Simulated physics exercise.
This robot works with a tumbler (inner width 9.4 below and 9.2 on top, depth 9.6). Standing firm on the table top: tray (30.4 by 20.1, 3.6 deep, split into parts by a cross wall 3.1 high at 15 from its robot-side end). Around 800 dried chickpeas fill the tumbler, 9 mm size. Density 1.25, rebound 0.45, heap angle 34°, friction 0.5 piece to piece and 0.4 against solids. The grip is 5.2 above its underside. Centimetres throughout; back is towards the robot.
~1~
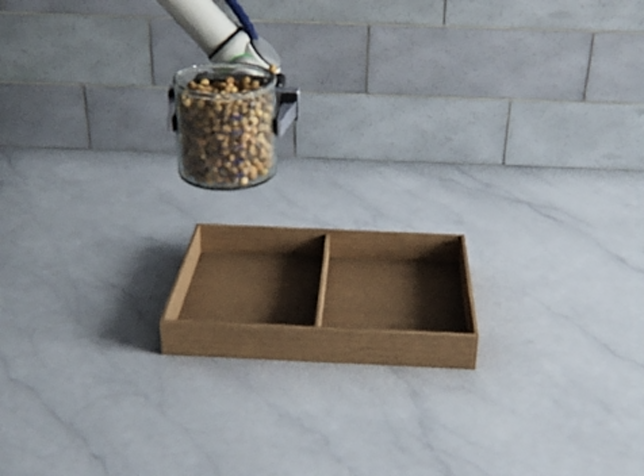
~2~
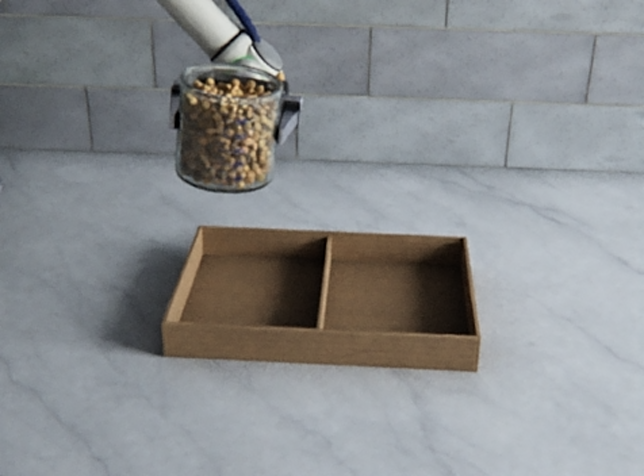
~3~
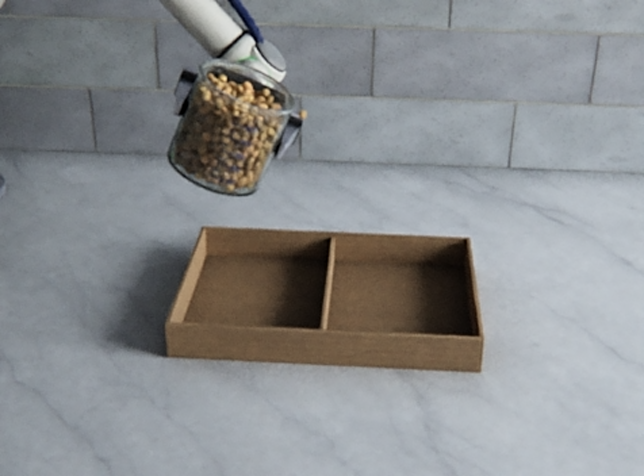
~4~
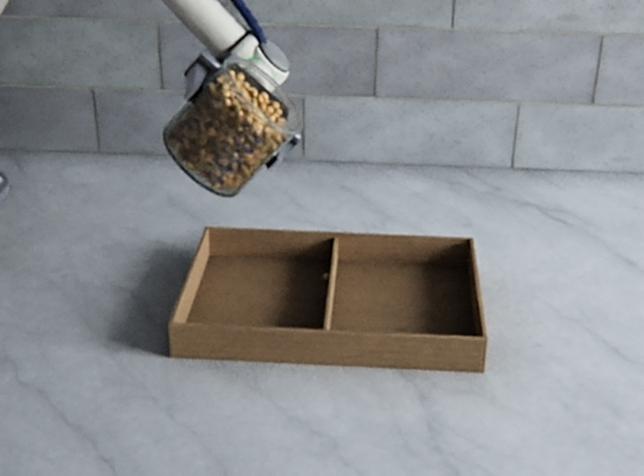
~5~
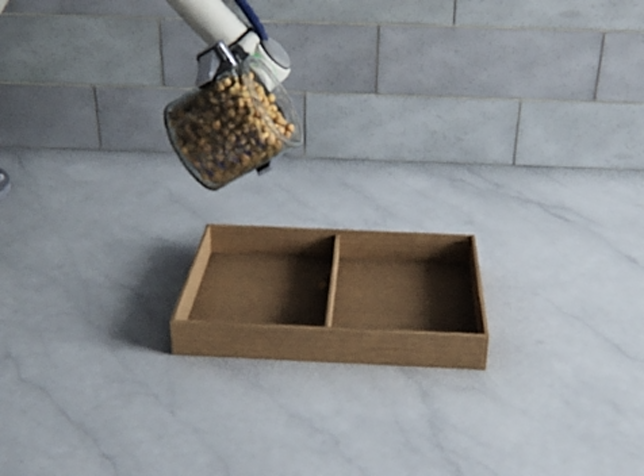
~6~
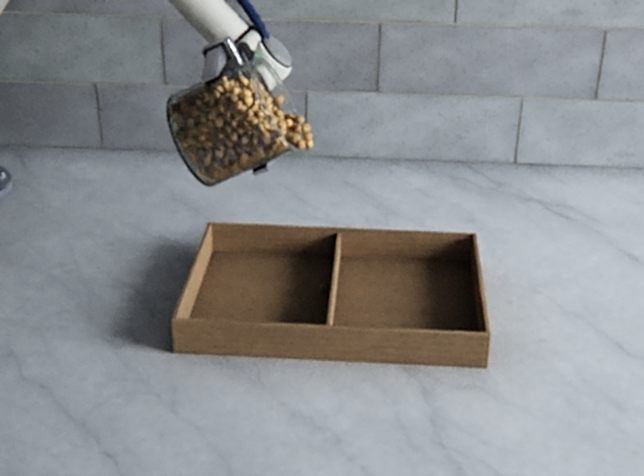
A robot arm tilts a clear container of chickpeas rightward above a divided brown tray.
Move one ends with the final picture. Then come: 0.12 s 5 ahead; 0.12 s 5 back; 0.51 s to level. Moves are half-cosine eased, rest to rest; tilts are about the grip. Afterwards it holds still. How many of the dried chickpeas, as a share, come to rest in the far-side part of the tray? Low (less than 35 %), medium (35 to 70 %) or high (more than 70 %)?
In the far-side part of the tray the share is low, less than 35 %.
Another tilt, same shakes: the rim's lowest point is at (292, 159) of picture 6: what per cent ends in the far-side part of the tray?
About 50 per cent.
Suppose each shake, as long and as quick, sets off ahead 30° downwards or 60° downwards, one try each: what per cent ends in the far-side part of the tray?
About 15 and 5 per cent.
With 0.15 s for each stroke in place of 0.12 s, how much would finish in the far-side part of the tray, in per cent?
In that case some 20 per cent.
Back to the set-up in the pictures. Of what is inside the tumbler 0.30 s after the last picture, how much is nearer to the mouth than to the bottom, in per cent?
Some 40 per cent.
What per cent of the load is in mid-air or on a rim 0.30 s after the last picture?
Roughly 25 per cent.
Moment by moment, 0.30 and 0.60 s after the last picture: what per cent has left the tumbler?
In turn: 30, 35.
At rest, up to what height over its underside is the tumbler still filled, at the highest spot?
About 8.5 cm.
Then, 0.30 s after the last picture, tilted 62° forward, highest piece 23 above the table; 546 in the tumbler, 51 in the far-side part, 2 in the robot-side part, 199 in flight or on a rim.
Then, 0.60 s after the last picture, tilted 13° forward, highest piece 25 above the table; 537 in the tumbler, 201 in the far-side part, 52 in the robot-side part, 8 on the table or floor.
Then, 0.95 s after the last picture, level, highest piece 24 above the table; 537 in the tumbler, 200 in the far-side part, 52 in the robot-side part, 9 on the table or floor.
Then, 2.00 s after the last picture, level, highest piece 24 above the table; 537 in the tumbler, 200 in the far-side part, 52 in the robot-side part, 9 on the table or floor.
Final count, 537 in the tumbler, 200 in the far-side part, 52 in the robot-side part, 9 on the table or floor. That is 25 % in the far-side part of the tray.
